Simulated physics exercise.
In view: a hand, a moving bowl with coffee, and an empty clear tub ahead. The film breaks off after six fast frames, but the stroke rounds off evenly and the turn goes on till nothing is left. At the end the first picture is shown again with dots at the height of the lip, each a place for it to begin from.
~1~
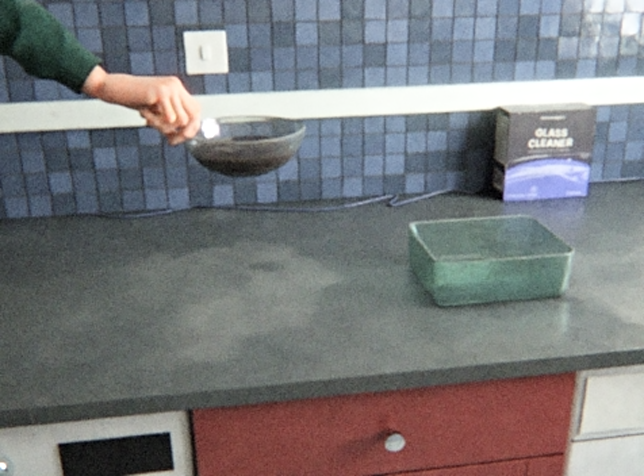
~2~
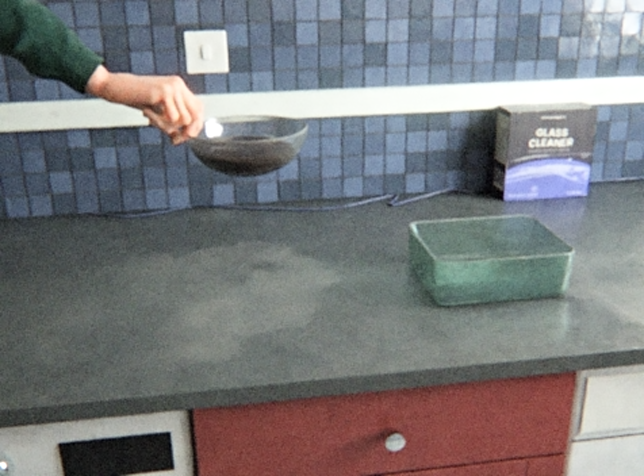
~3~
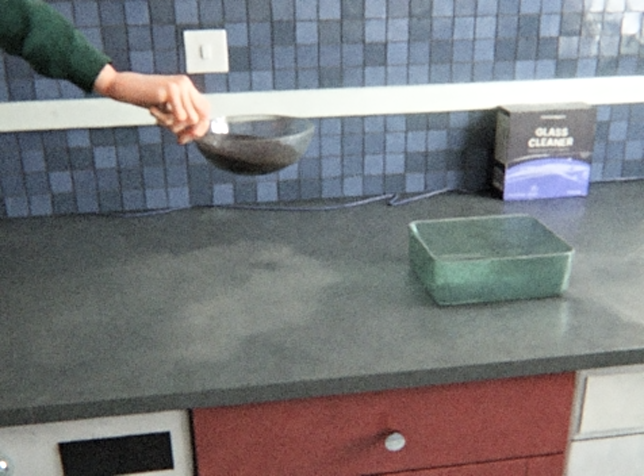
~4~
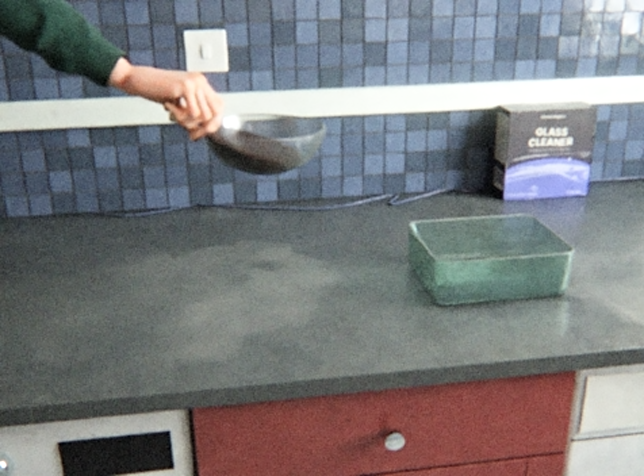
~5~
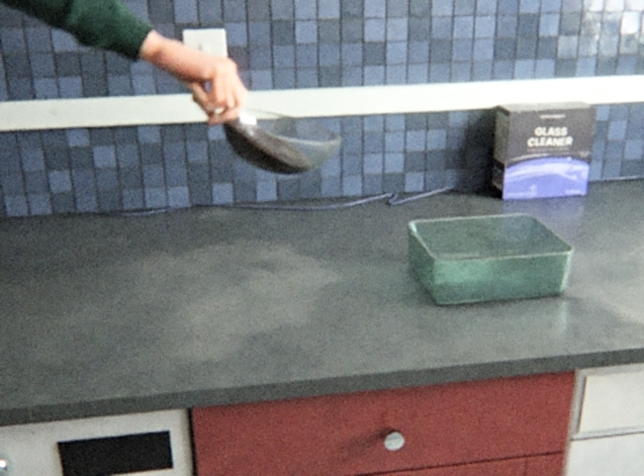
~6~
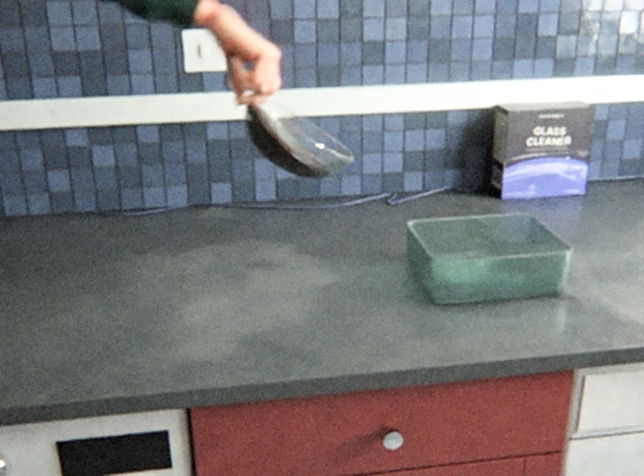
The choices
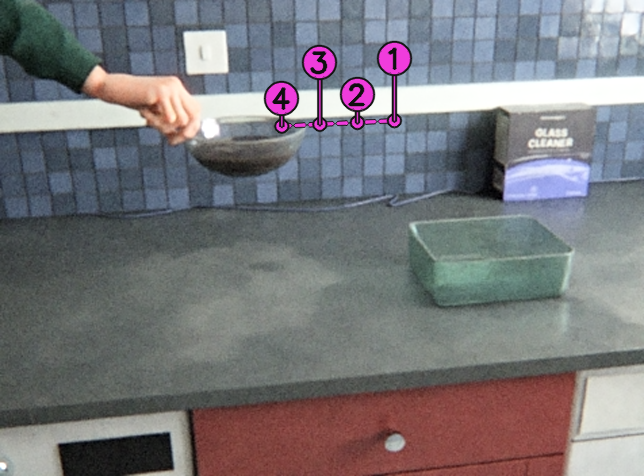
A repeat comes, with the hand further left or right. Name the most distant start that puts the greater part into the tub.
Spot 4.
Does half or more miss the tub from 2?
No.
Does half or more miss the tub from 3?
No, not at all.
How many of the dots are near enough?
All of the four.
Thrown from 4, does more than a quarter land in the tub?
Yes, clearly.
On the marked copy, 1 at (394, 120); 2 at (357, 122); 3 at (319, 124); 4 at (281, 126).
With 1, about 75 % lands in the tub, 7 % falls short and 18 % goes beside or beyond.
With 2, about 72 % lands in the tub, 12 % falls short and 15 % goes beside or beyond.
With 3, about 66 % lands in the tub, 8 % falls short and 27 % goes beside or beyond.
With 4, about 71 % lands in the tub, 14 % falls short and 15 % goes beside or beyond.
